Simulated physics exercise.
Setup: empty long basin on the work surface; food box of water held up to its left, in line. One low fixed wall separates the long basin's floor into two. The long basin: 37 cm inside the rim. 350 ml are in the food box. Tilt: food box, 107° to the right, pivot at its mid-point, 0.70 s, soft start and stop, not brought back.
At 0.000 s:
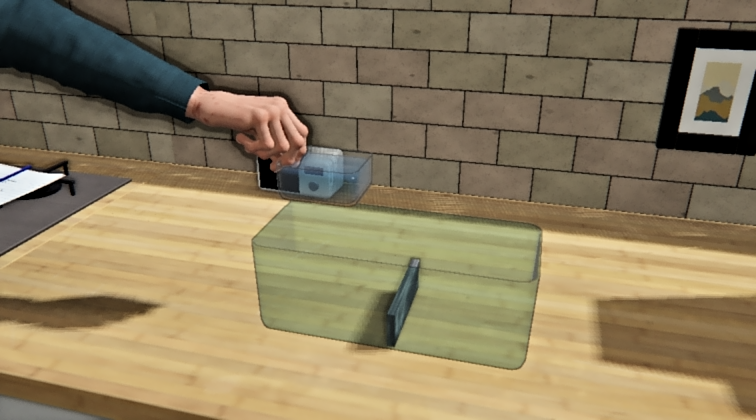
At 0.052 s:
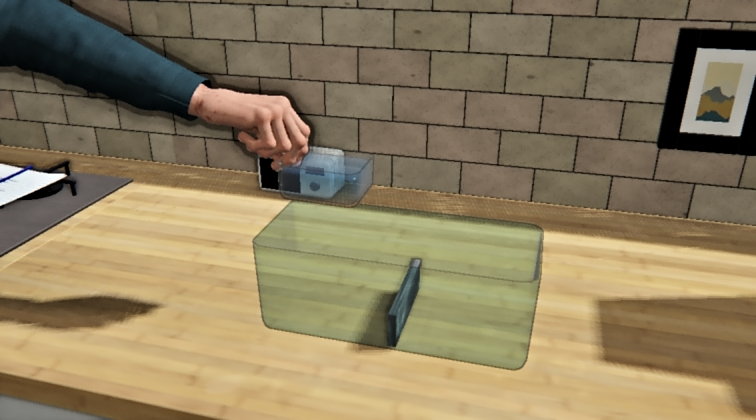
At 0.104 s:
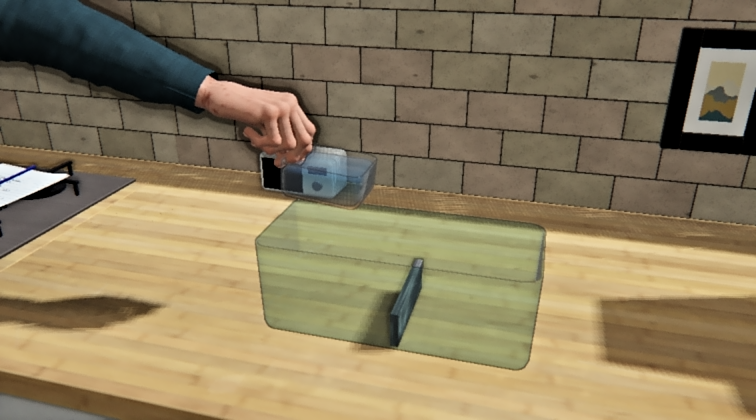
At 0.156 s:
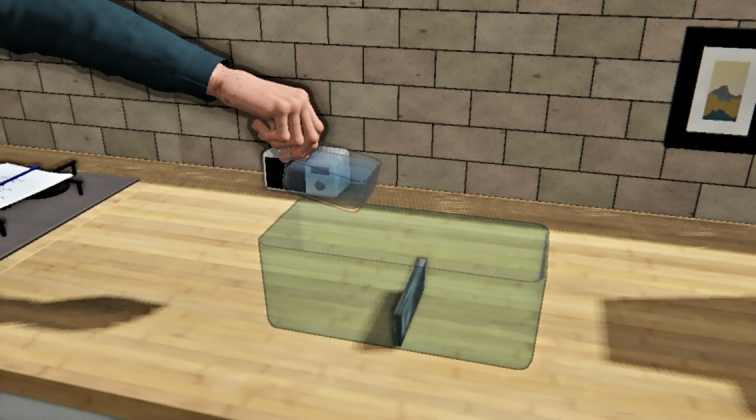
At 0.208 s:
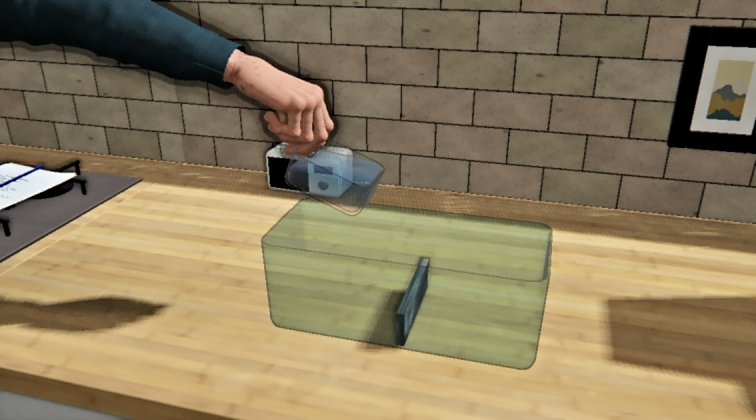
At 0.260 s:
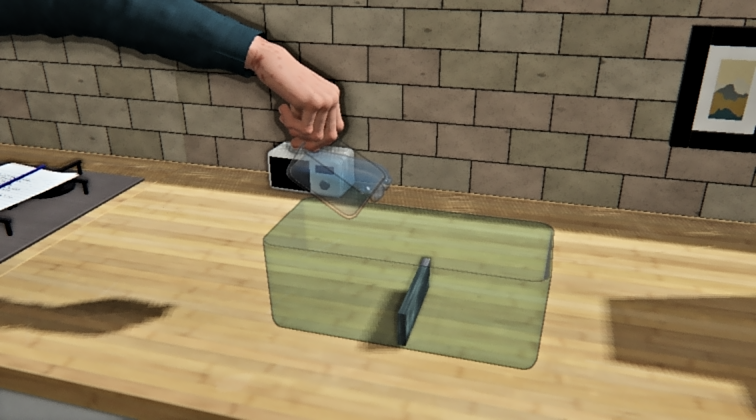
A hand tilting a small clear box of water to the right above an empty greenish long basin on a wooden worktop.
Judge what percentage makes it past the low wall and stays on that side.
Some 36 per cent makes it over and stays.
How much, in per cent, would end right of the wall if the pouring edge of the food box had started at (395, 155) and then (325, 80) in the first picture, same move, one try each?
About 80 %, then about 5 %.
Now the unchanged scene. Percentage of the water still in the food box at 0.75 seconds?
Close to 2 in a hundred.
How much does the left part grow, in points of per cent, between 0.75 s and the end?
3 %.
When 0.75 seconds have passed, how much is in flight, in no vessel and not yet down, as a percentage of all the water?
Near 1 percent.
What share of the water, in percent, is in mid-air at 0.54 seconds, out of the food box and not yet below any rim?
Near 12 in a hundred.
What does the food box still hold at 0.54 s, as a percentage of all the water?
Some 12 per cent.
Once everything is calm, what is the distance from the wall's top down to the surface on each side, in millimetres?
It's around 44 mm on the left side and around 46 mm on the right side.
By 0.54 s the tilt is 94° and 11 per cent is still to pour, 47 is left of the wall and 30 right of it.
By 0.75 s the tilt is 107° and 2 per cent is still to pour, 61 is left of the wall and 35 right of it.
By 0.96 s the tilt is 107° and 0 per cent is still to pour, 64 is left of the wall and 36 right of it.
By 1.20 s the tilt is 107° and 0 per cent is still to pour, 64 is left of the wall and 36 right of it.
At rest 64 per cent lies left of the wall, 36 right of it and 0 outside.
